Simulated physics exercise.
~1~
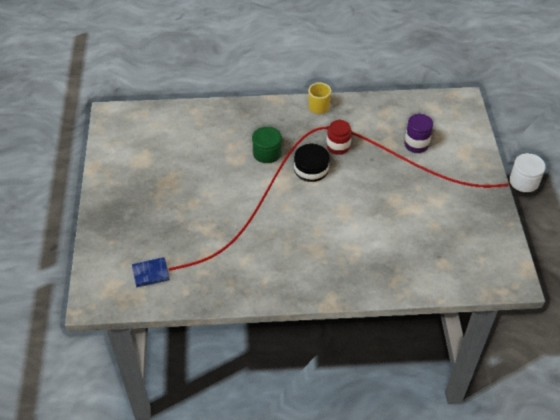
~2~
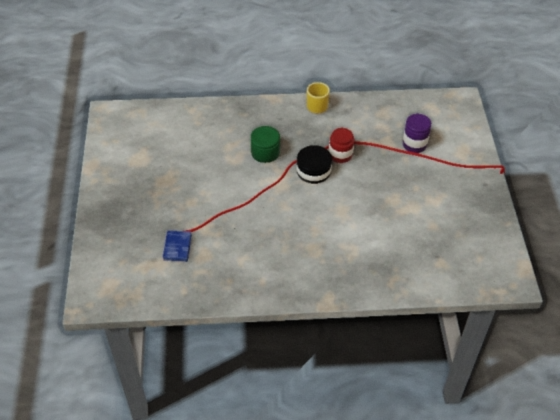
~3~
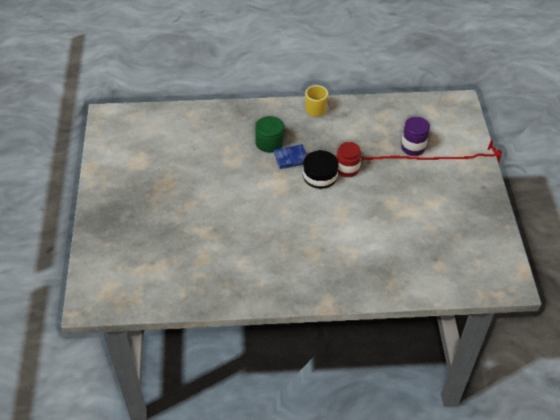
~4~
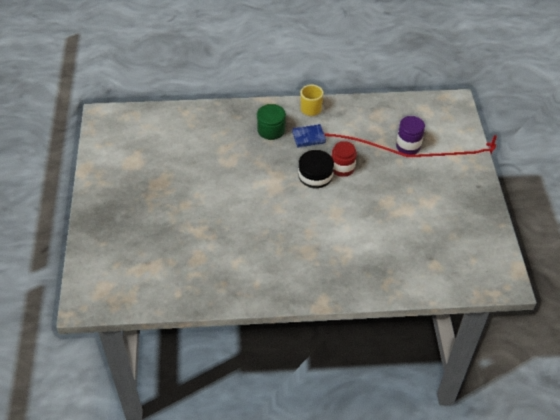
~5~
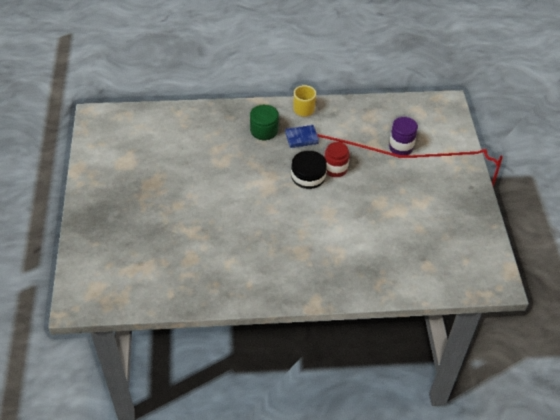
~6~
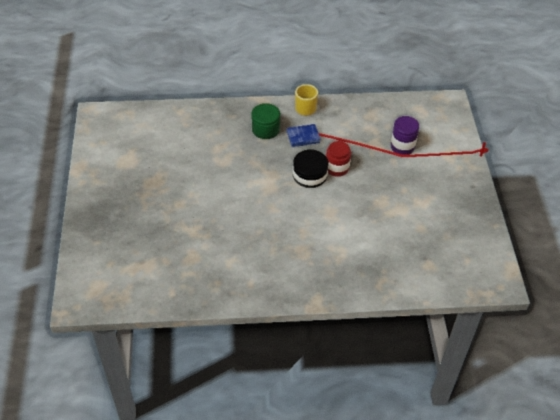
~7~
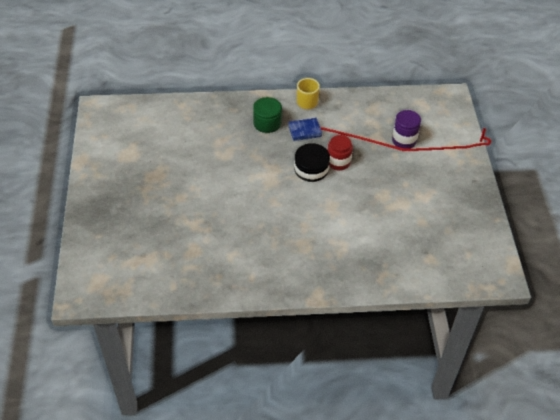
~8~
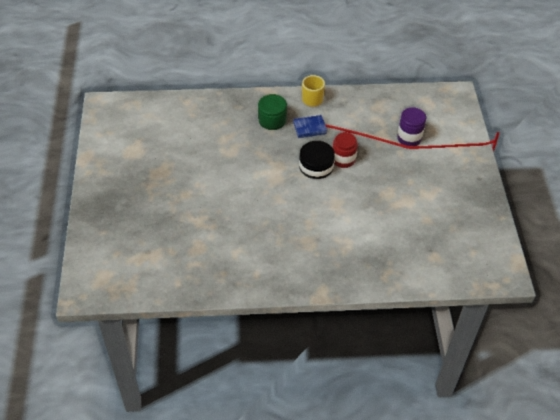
On a table, a blue object slides up and right, then stops among containers.
